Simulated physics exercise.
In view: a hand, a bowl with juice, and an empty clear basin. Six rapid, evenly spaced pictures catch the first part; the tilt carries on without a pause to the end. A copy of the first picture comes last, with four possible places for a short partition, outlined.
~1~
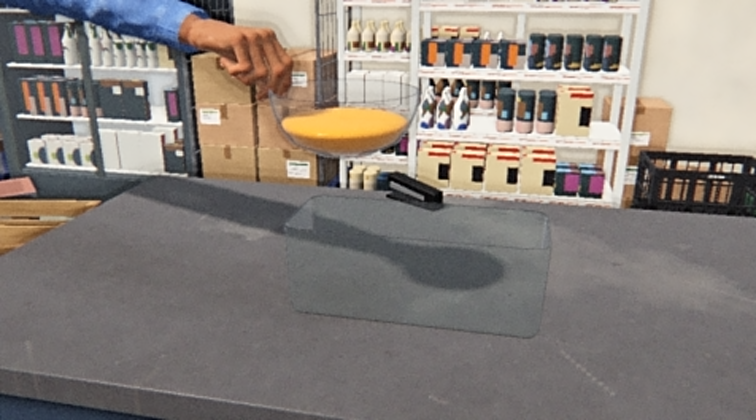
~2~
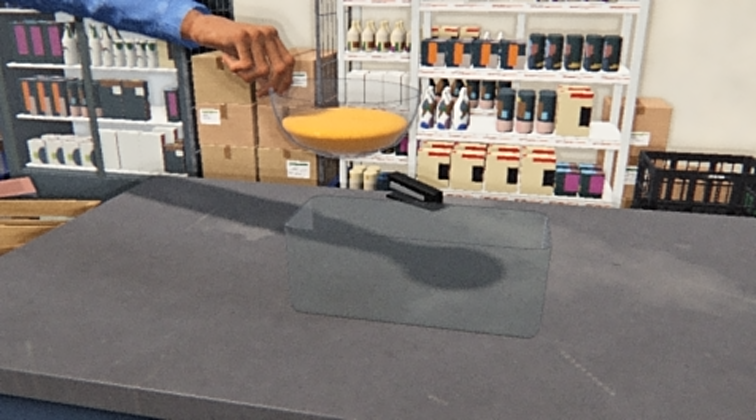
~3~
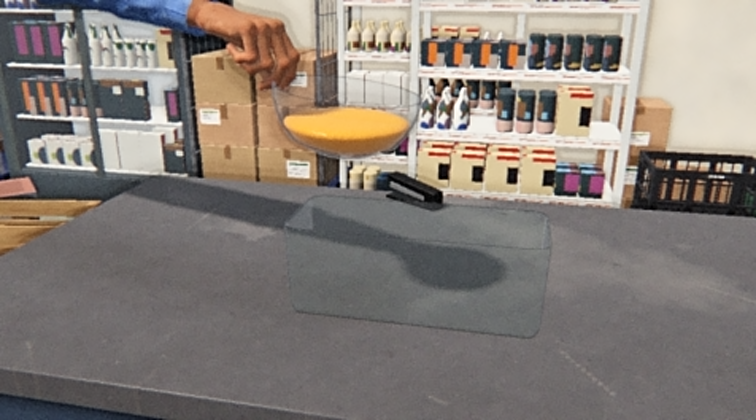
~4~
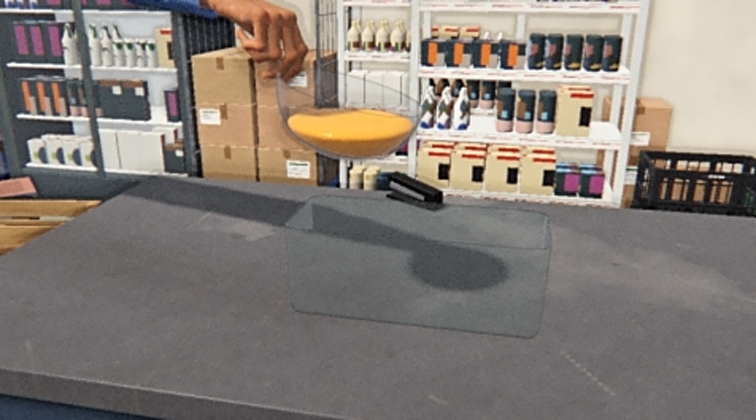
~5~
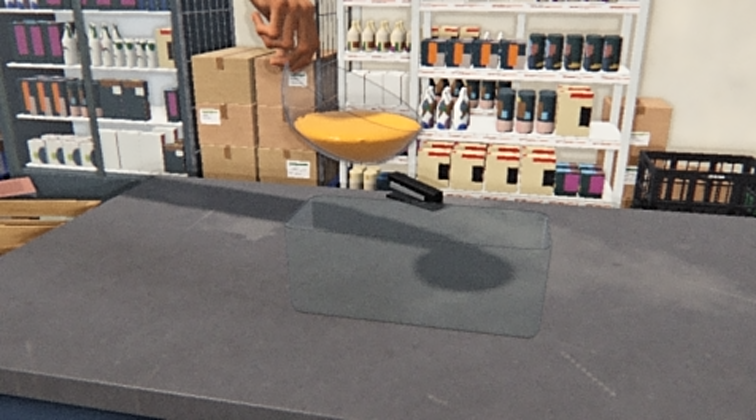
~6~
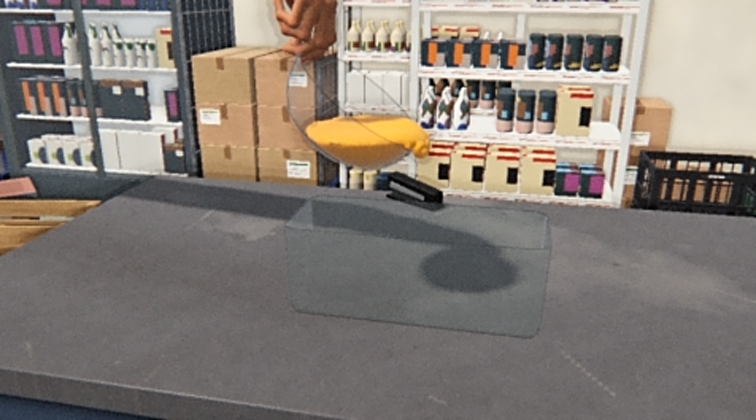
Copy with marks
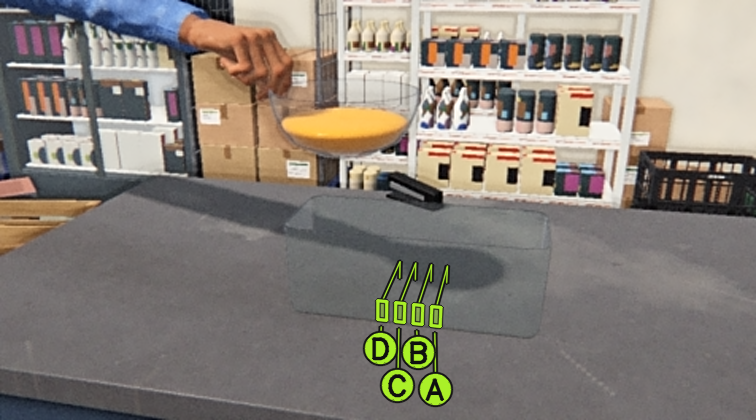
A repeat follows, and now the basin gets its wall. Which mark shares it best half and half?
It is A.
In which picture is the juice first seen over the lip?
In picture 6.
On the marked copy, A at (434, 332); B at (416, 330); C at (398, 328); D at (381, 326).
If A is chosen, about 50 % ends left of the wall and 49 % right of it.
If B is chosen, about 38 % ends left of the wall and 62 % right of it.
If C is chosen, about 25 % ends left of the wall and 75 % right of it.
If D is chosen, about 15 % ends left of the wall and 84 % right of it.
